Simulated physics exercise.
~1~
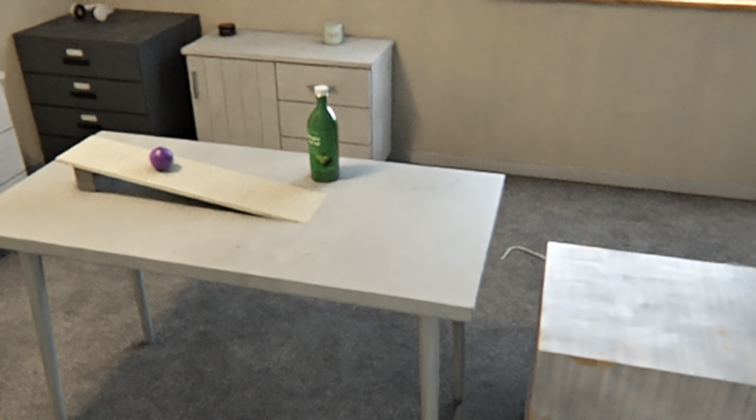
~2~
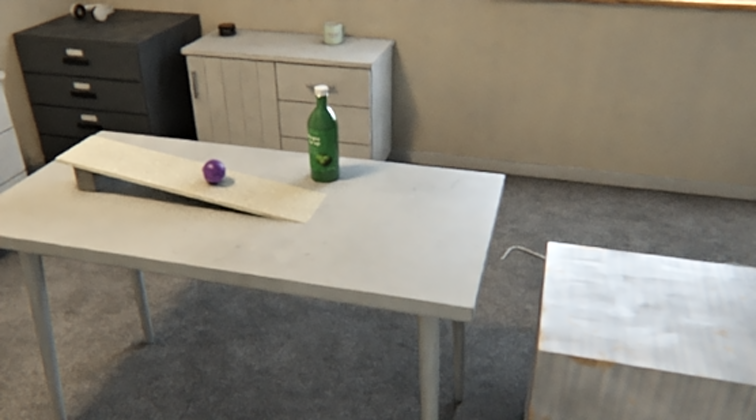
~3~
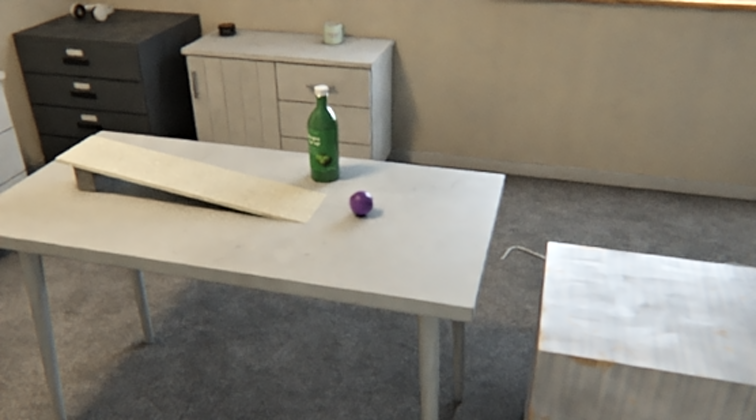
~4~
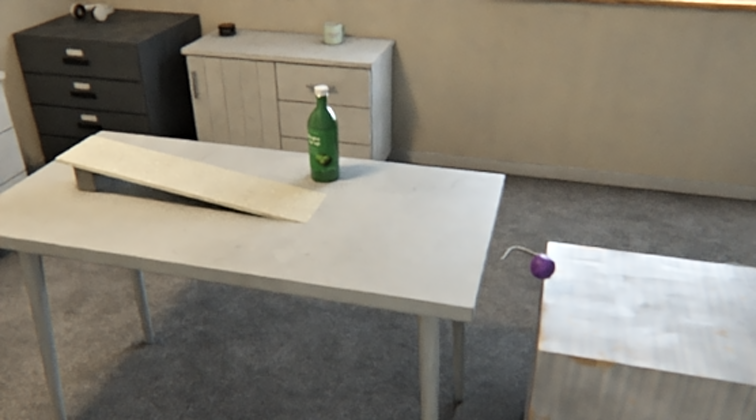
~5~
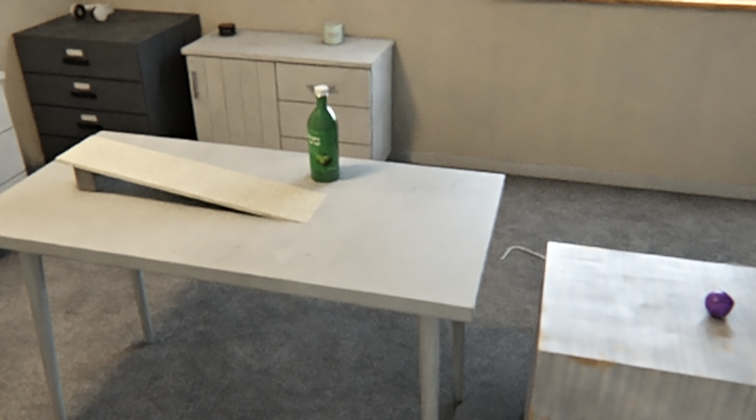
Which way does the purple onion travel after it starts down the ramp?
The purple onion travels to the right, going down the ramp, along the table and over the gap to the cabinet.
